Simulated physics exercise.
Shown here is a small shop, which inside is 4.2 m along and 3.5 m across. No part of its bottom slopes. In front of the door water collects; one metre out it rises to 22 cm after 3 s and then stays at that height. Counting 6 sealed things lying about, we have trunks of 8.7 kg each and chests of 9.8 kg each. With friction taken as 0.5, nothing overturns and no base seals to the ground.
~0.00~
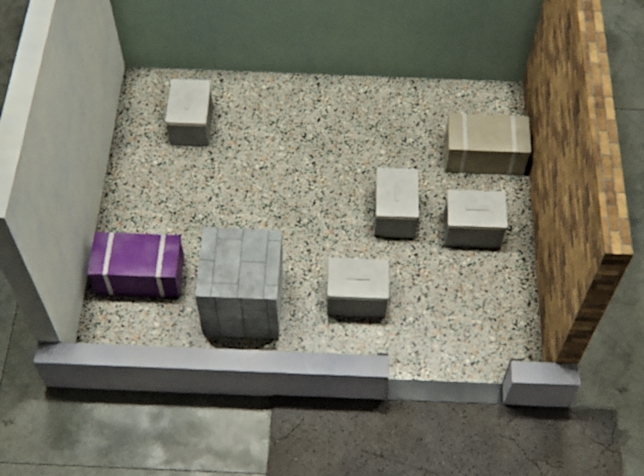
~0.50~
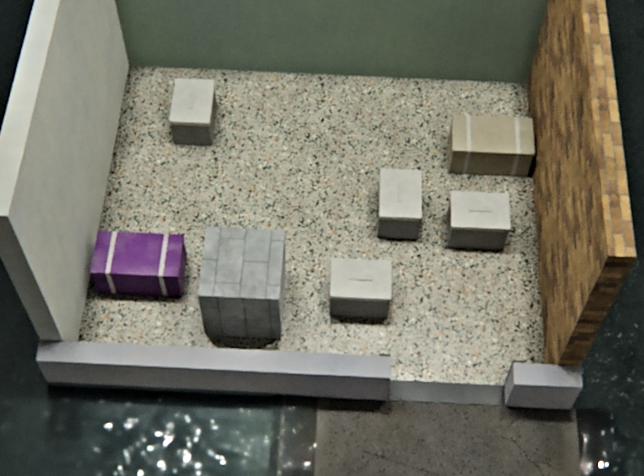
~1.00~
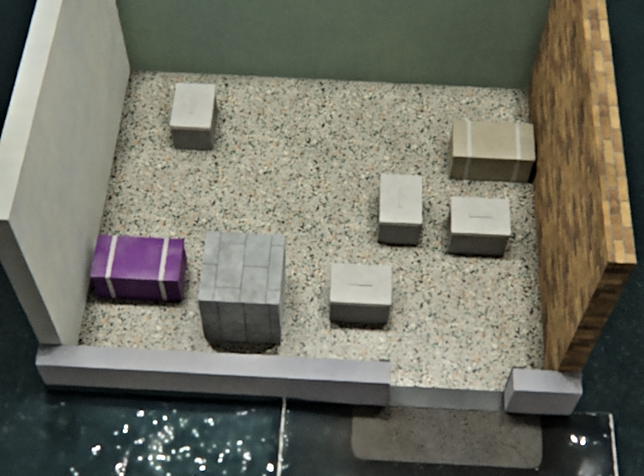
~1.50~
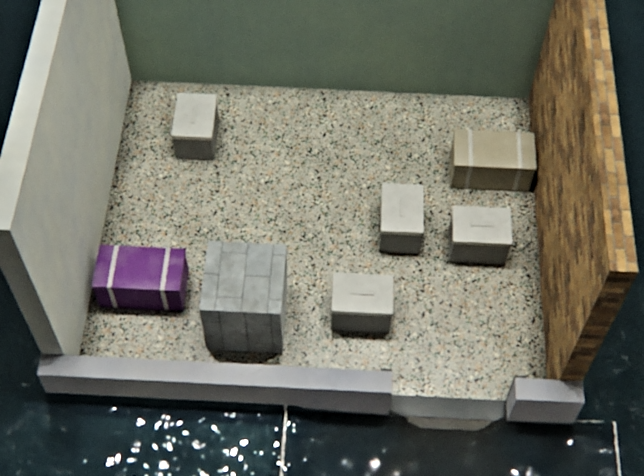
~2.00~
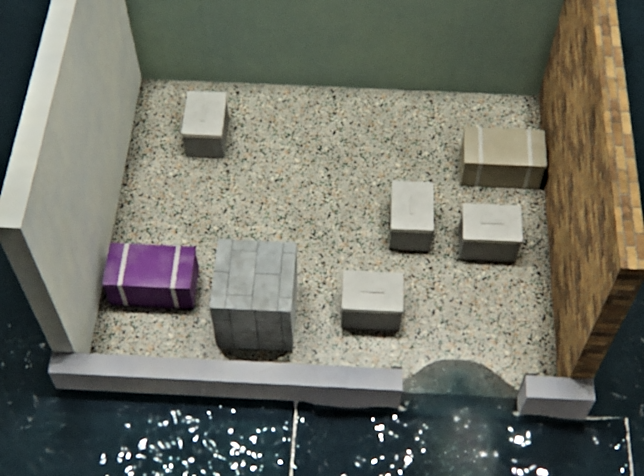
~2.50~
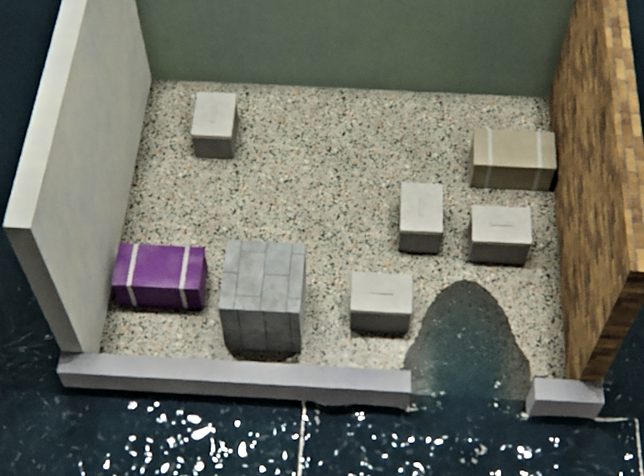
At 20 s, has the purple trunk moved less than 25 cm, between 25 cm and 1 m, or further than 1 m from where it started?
It is displaced moderately.
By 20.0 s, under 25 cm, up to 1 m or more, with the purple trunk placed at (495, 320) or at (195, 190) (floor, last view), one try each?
Going in order, it gets pushed a long way and then it gets pushed a long way.
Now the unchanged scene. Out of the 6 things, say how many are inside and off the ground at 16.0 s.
At that moment 6.
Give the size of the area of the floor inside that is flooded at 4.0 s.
About 5.5 m2.
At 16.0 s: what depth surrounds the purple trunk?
I'd put it at about 14 cm.
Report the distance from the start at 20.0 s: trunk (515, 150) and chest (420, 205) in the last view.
In that order: 300 cm, 80 cm.
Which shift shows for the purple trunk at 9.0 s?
It is about 30 cm out of place by then.
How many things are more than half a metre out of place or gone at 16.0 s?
The answer is 6.
After 4.0 s the purple trunk is near (159, 266), 0.0 m from its start, aground; 1 afloat.
After 9.0 s the purple trunk is near (159, 297), 0.3 m from its start, aground; 4 afloat.
After 16.0 s the purple trunk is near (173, 332), 0.8 m from its start, afloat; 6 afloat.
After 20.0 s the purple trunk is near (172, 328), 0.8 m from its start, afloat; 6 afloat.
